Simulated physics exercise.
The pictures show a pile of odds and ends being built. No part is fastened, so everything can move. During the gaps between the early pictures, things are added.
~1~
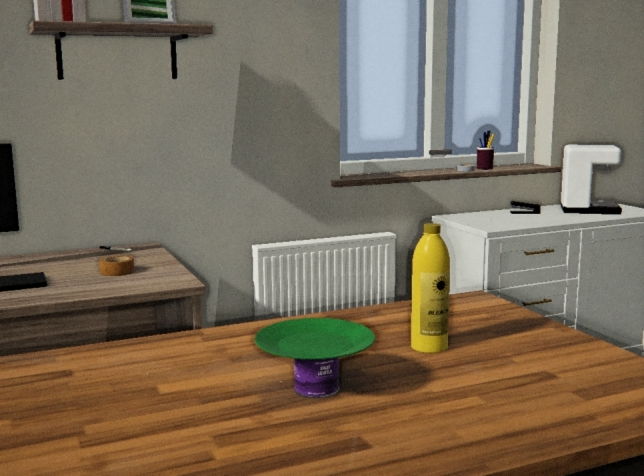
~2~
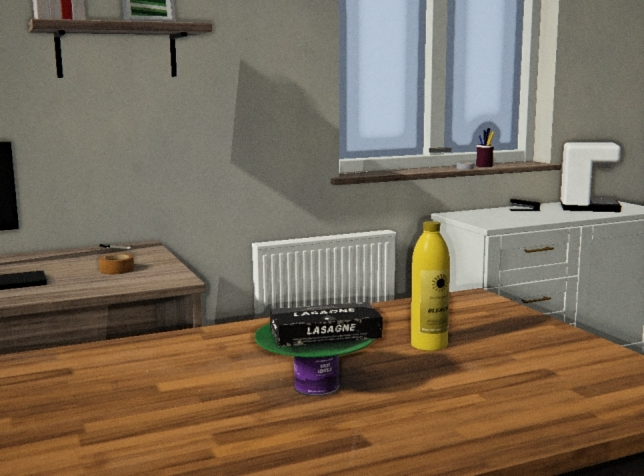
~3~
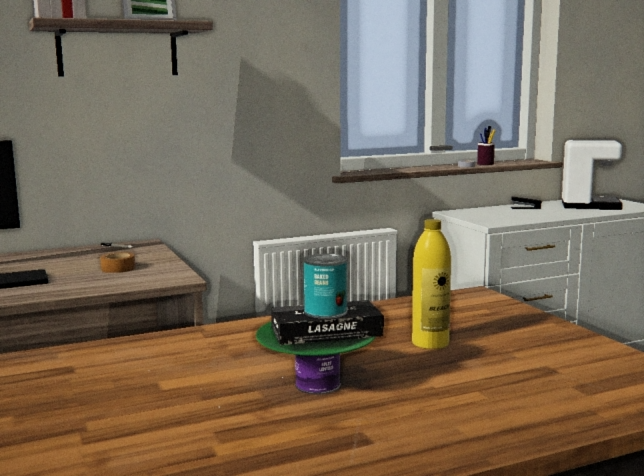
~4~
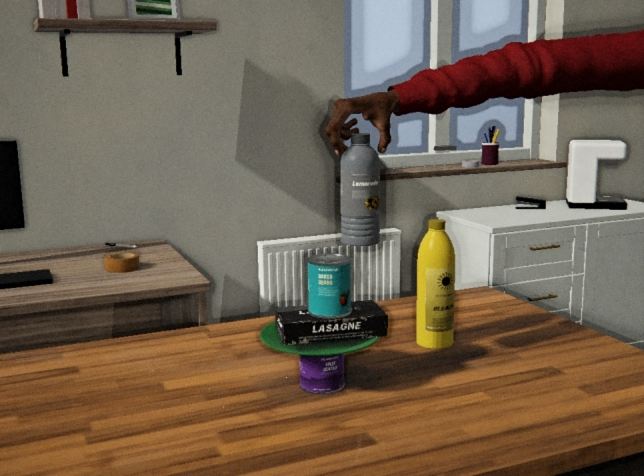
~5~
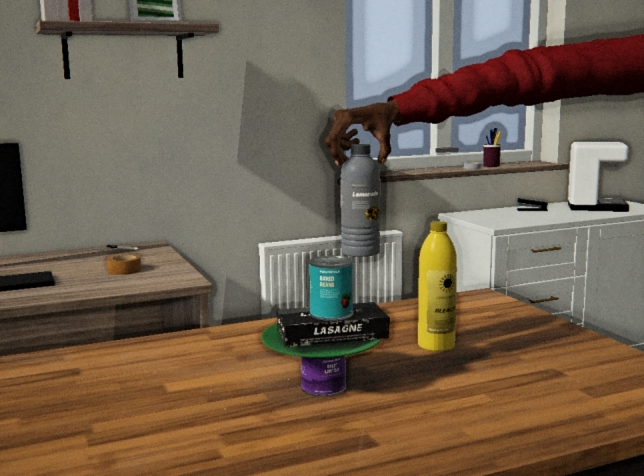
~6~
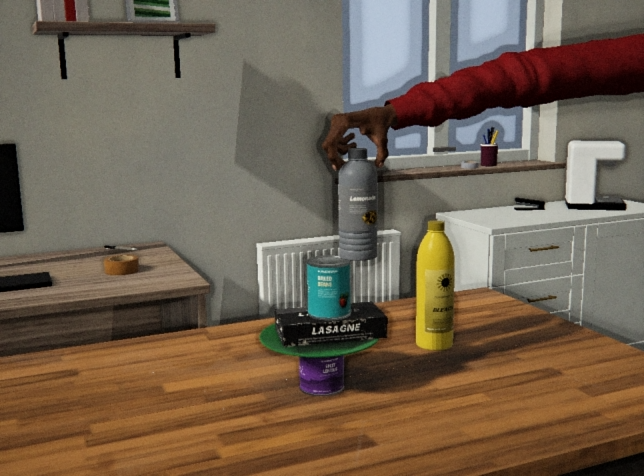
A hand in a red sleeve, reaching in from the right, lowers a grey bottle slightly onto a turquoise tin, after a black lasagne packet and then that tin appear on a green plate. The plate sits on a purple tin on a wooden table, left of a yellow bottle. The room, with its radiator, window and white drawers behind, is seen from slightly above, the view shifting very slightly.
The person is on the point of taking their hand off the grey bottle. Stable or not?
Not stable, it falls.
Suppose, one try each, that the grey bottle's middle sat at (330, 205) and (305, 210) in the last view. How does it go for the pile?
Case one: The pile stands firm; case two: It topples.
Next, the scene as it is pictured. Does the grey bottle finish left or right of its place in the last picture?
It shifts to the viewer's right.
Then, 0.40 s on from there, grey bottle now fallen.
Then, 0.50 s on from there, things are still on the move.
Then, 0.80 s on from there, as before.
In the end, fallen, grey bottle; the other 5 unmoved. At the end, from the last picture's camera, grey bottle near (498, 343). The pile comes apart.
